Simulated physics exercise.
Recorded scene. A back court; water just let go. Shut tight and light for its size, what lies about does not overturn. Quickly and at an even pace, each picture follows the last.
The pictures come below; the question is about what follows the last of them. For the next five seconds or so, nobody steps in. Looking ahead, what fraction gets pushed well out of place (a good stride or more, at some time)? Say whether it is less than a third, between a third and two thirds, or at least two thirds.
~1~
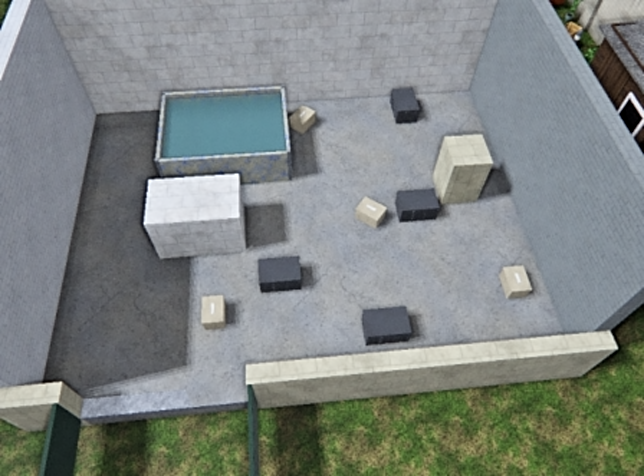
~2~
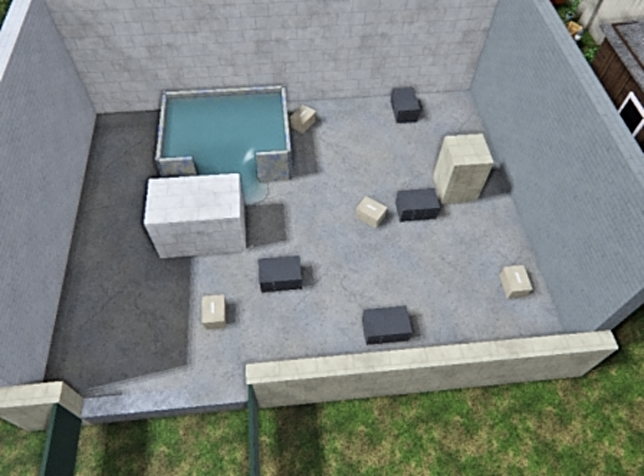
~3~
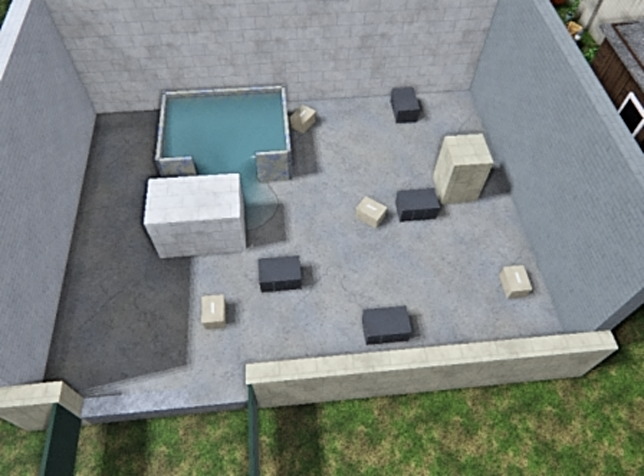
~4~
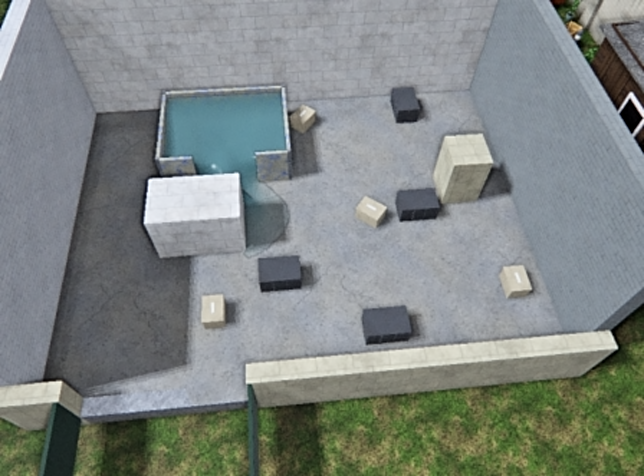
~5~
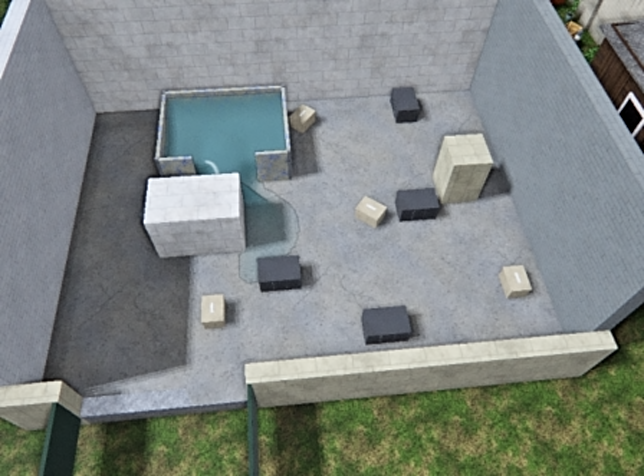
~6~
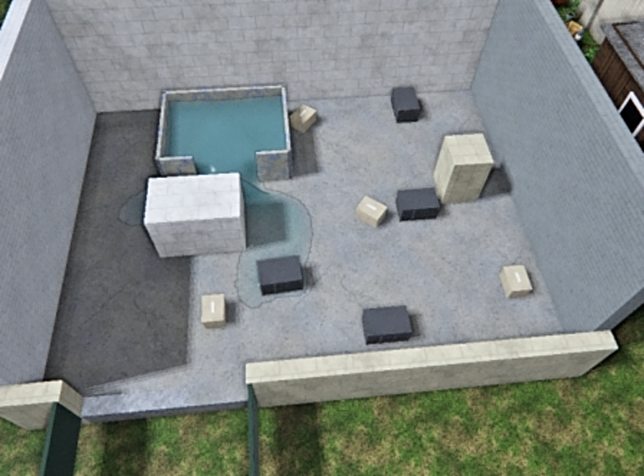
A third to two thirds of the things get pushed well away.
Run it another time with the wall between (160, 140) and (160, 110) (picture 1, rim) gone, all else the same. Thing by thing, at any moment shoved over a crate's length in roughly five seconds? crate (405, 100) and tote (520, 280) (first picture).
Lab note - in sequence: Made it that far; never that far.
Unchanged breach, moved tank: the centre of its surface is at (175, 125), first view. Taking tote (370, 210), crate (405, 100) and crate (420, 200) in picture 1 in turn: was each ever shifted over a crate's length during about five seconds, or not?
In turn: That far or more, pushed that far, that far or more.
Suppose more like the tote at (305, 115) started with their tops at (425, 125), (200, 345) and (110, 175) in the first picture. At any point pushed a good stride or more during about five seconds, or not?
First falls short; second falls short; third driven off.
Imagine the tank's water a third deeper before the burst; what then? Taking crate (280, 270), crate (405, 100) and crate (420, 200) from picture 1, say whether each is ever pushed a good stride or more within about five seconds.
Well, one by one: Carried that far, not carried that far, carried that far.
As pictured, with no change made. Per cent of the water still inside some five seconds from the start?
My answer is close to 96 percent.
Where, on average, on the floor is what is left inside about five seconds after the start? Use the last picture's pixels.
Near (392, 246).
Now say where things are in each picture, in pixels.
The first frame shows a crate at (279, 269), on the bottom; a tote at (518, 278) rests on the ground; 0 of 8 have shifted.
The second frame shows a crate at (280, 269), on the bottom; a tote at (518, 278) rests on the ground; 0 of 8 have shifted.
The third frame shows a crate at (280, 269), on the bottom; a tote at (518, 278) rests on the ground; 0 of 8 have shifted.
The fourth frame shows a crate at (279, 268) rests on the ground; a tote at (518, 278) rests on the ground; 0 of 8 have shifted.
The fifth frame shows a crate at (279, 268) rests on the ground; a tote at (518, 278), on the bottom; 0 of 8 have shifted.
The sixth frame shows a crate at (280, 270), on the bottom, close to its start; a tote at (518, 278) rests on the ground; 0 of 8 have shifted.
A moment on, 0 of 8 are well off their spots; 0 afloat.
Next, 2 of 8 are well off their spots; 2 afloat.
Later, 4 of 8 are well off their spots; 4 afloat.
In the end, 4 of 8 are well off their spots, and 4 have been at some point; 4 afloat.
